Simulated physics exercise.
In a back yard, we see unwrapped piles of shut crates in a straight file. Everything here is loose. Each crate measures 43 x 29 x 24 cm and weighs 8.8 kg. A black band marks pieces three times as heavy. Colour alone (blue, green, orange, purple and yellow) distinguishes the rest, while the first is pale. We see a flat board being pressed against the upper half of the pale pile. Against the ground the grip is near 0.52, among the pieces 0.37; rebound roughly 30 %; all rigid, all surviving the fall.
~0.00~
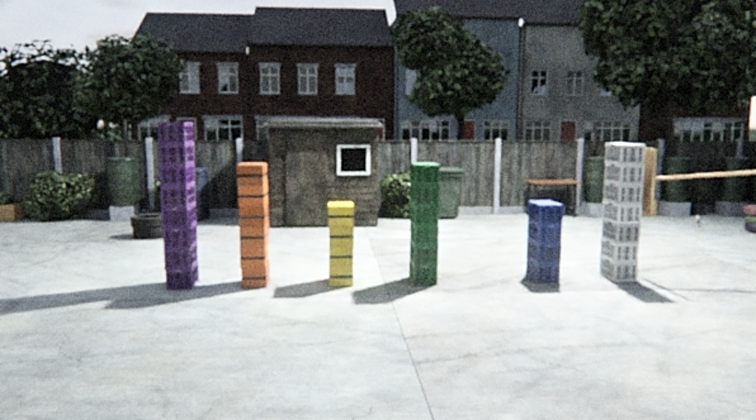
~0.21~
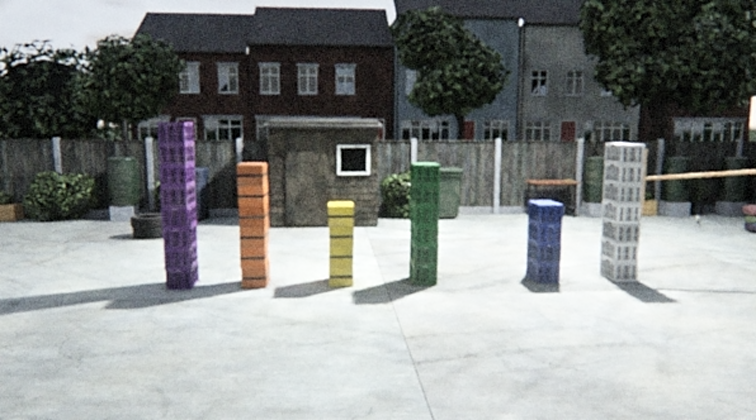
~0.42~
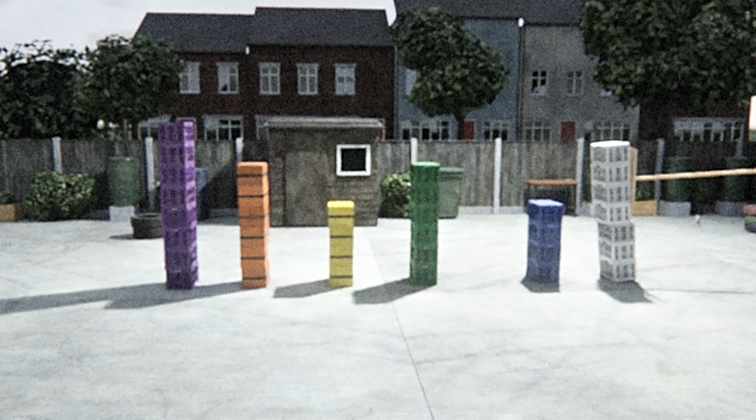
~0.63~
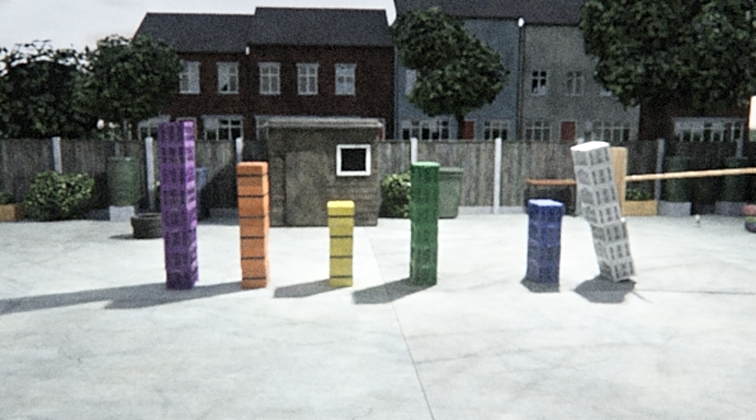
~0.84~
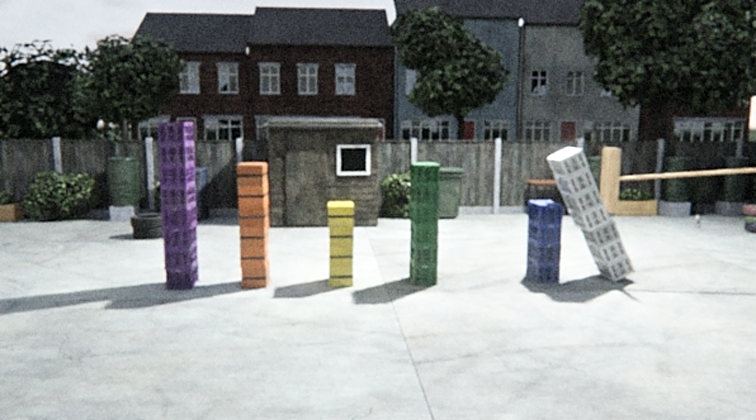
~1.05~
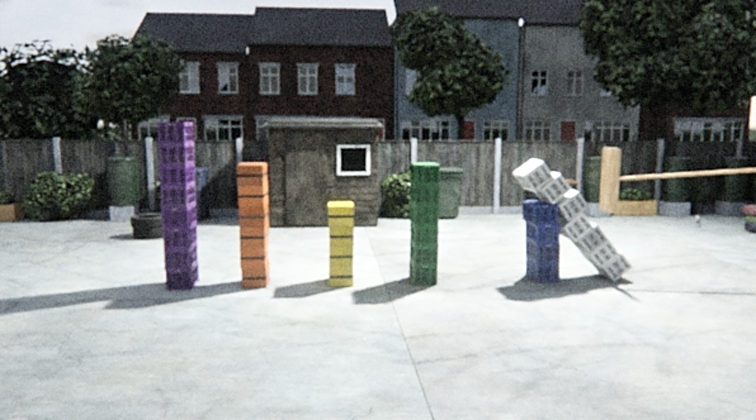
Six separate stacks of crates, purple, orange, yellow, green, blue and white from left to right, stand in a row across a pale paved yard, seen from the front by a still camera. Behind them are a small shed, a wooden fence, trees and brick houses. From the right, a board on a long pole pushes the white stack's upper part leftward, then halts as the stack leans further, its top crates shifting apart over the slightly displaced blue stack.
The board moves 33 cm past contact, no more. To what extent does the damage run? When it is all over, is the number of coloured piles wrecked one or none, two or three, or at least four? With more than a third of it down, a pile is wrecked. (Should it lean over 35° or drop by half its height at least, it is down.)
My guess is not even two piles get wrecked.
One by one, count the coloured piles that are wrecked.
That makes 1 altogether.
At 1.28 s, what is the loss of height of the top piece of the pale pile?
The top piece is some 70 centimetres lower than at the start.
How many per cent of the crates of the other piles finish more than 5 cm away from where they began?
15 %.
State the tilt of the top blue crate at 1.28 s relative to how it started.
It's at some 10 degrees.
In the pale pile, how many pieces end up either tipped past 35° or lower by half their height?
Count: 7 pale pieces.
After 1.28 s, 7 of the pale pile down; none of the 28 other crates down, 4 disturbed; top blue crate 8° from how it stood.
After 1.64 s, 7 of the pale pile down; 3 of the 28 other crates down; top blue crate 41° from how it stood, 26 cm lower.
In the end (2.5 s), 7 of the pale pile down; 3 of the 28 other crates down; top blue crate on its side; top green crate unmoved. Wrecked, blue. From the last view, middles, top blue crate near (461, 268), top green crate near (424, 174).
